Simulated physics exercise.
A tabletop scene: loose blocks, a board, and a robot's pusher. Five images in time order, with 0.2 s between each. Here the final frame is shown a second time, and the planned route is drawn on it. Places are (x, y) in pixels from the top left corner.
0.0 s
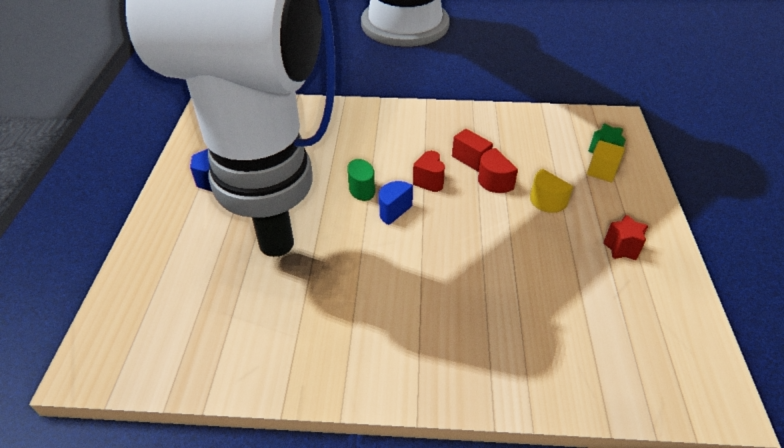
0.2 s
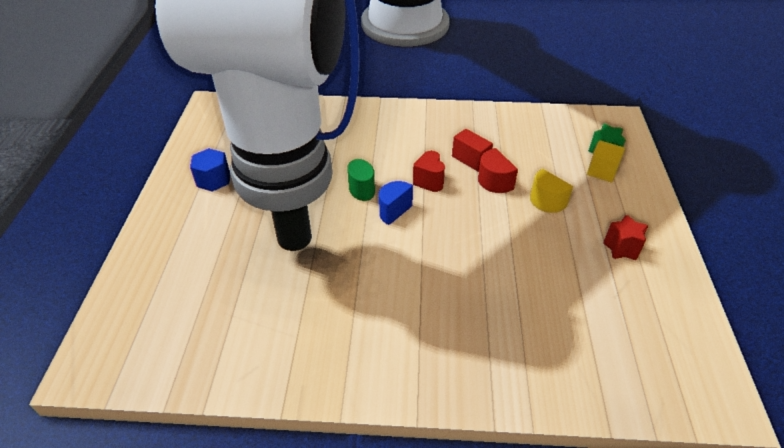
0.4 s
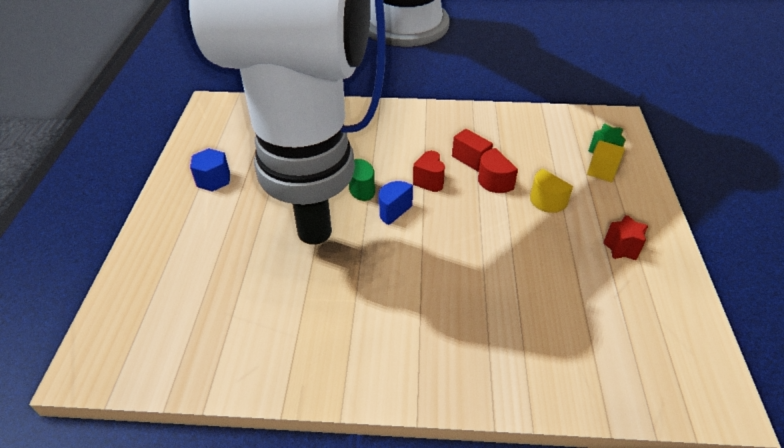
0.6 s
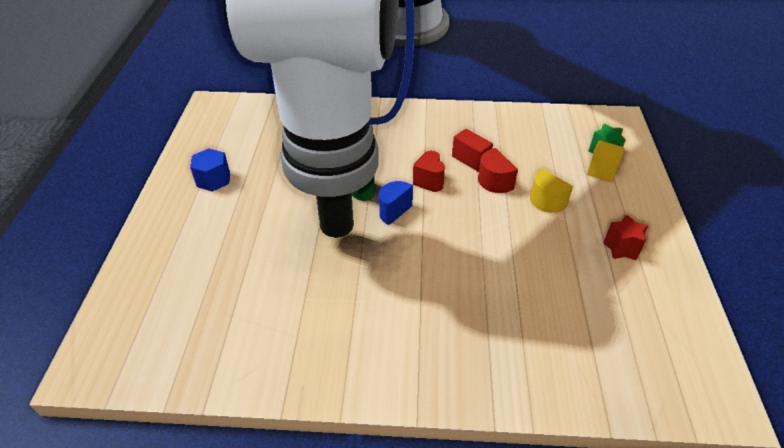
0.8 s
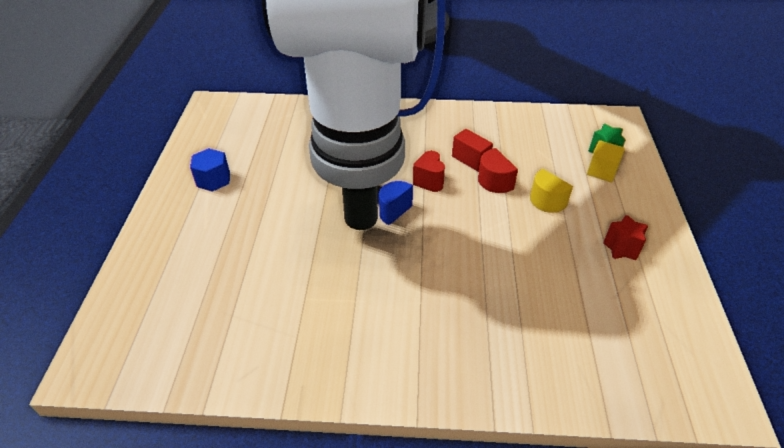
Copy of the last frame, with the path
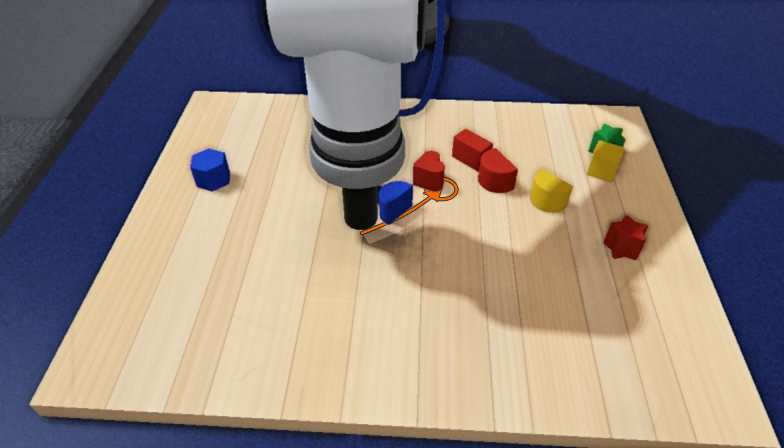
A white and grey robot arm with a black cylindrical tip reaches down over a pale wooden board on a blue surface, seen from above at an angle. A blue hexagonal block sits at left, green, blue and red blocks near the middle, and yellow, green and red ones at right. The arm glides steadily rightward and slightly away, covering the green cylinder, while the blocks and camera stay still.
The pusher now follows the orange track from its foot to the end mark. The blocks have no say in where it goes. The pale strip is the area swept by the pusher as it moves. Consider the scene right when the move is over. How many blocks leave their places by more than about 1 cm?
The answer is two blocks.
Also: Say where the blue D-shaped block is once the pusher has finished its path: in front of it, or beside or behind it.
Prediction: Slipped aside.
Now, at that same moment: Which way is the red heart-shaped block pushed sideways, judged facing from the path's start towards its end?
It shifts to the left.
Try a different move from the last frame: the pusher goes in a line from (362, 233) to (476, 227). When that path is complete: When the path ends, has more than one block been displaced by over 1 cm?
Going by the path, no.
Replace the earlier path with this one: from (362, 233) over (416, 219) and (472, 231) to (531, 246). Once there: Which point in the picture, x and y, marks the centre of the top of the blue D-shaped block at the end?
The middle of the upper face of the blue D-shaped block will lie at about (418, 176) in the picture.
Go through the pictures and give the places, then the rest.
The first frame shows pusher's lower end at (277, 244); green oval at (361, 169); blue D-shaped block at (394, 190); red heart-shaped block at (431, 161).
The second frame shows pusher at (295, 239); blocks still.
The third frame shows pusher at (315, 233); blocks still.
The fourth frame shows pusher at (337, 226); blocks still.
The fifth frame shows pusher at (361, 219); green oval hidden; blue D-shaped block at (394, 190); red heart-shaped block at (431, 161).
Drawn move, from (362, 233) by way of (393, 220) and (419, 205) to (441, 189).
The first path, step by step. One third of the way, pusher at (394, 205); blue D-shaped block at (408, 178), turned 30° anticlockwise.
Two thirds of the way, pusher at (421, 190); blue D-shaped block at (418, 164), turned 85° anticlockwise; red heart-shaped block at (435, 154), turned 25° clockwise.
At the end, pusher at (442, 174); green oval still; blue D-shaped block at (424, 152), turned 110° anticlockwise; red heart-shaped block at (442, 142).
